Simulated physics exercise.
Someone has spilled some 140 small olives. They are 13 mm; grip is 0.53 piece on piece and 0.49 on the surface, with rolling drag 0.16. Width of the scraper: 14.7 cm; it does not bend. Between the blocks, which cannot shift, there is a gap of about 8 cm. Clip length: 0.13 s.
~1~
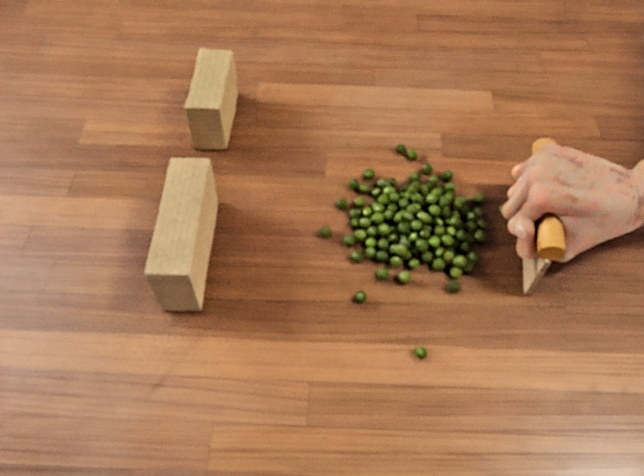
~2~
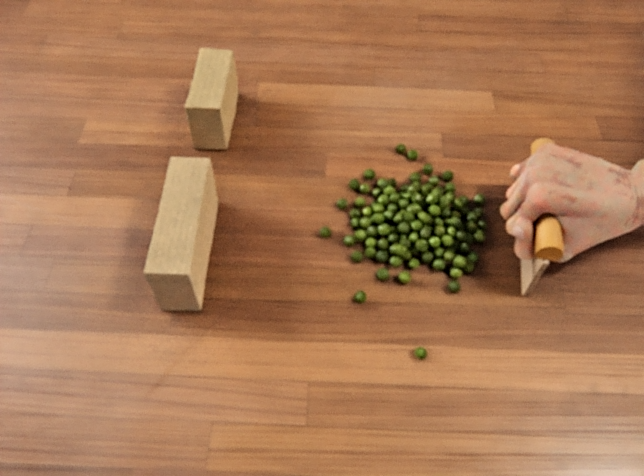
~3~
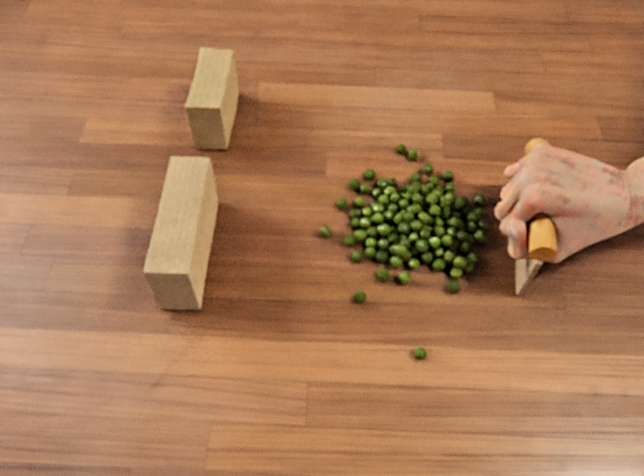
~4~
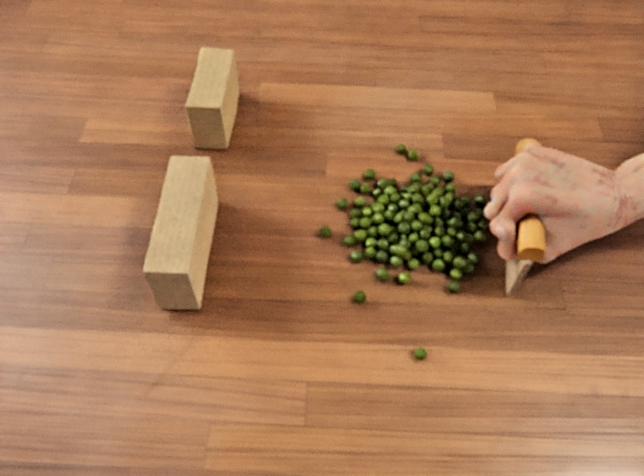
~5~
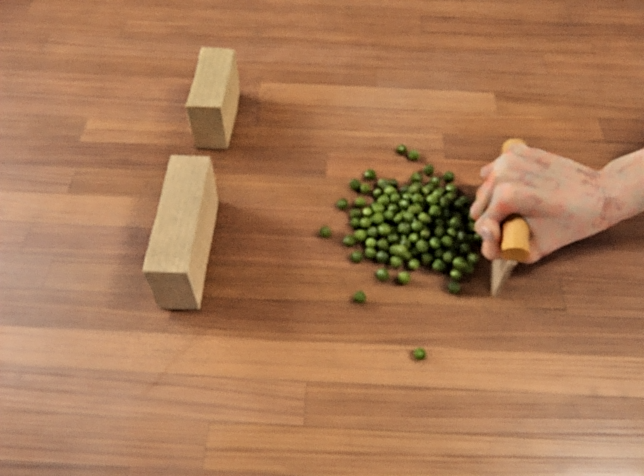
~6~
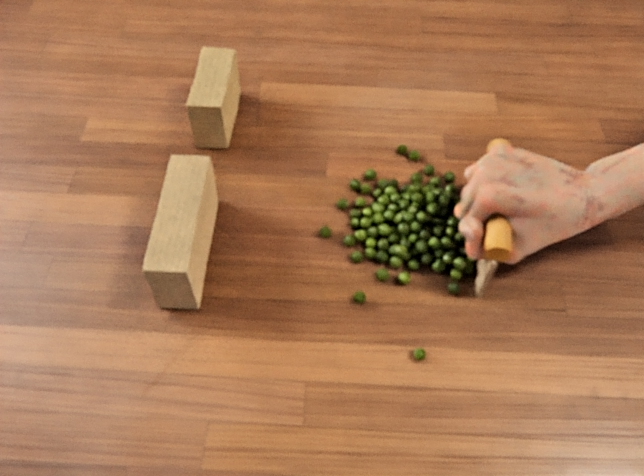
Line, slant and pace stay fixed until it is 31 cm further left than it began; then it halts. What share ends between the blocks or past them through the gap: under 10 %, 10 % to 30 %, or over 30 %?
Through the gap: A fair bit.
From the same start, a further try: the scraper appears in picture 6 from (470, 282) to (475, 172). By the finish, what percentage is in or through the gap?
Through 0.
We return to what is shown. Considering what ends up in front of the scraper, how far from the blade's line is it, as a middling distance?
Distance: Approx. 3 cm.
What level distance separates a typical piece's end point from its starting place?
Roughly 22 cm.
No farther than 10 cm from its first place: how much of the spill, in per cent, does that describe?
Close to 15 per cent finishes that near its start.
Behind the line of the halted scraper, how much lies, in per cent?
About 35 %.
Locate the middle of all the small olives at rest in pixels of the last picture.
Near pixel (239, 173).
Then, 0.22 s after the last picture, scraper 20 cm from its start, spill 20 cm wide; held up before the blocks 100 %.
Then, 0.45 s after the last picture, scraper 31 cm from its start, spill 29 cm wide; in or through the gap 10 %, round the near block 15 %, held up before the blocks 80 %.
Then, 0.64 s after the last picture, scraper 31 cm from its start, spill 40 cm wide; in or through the gap 15 %, round the near block 15 %, held up before the blocks 70 %.
In the end, in or through the gap 15 %, round the near block 15 %, round the far block 0 %, held up before the blocks 70 %.
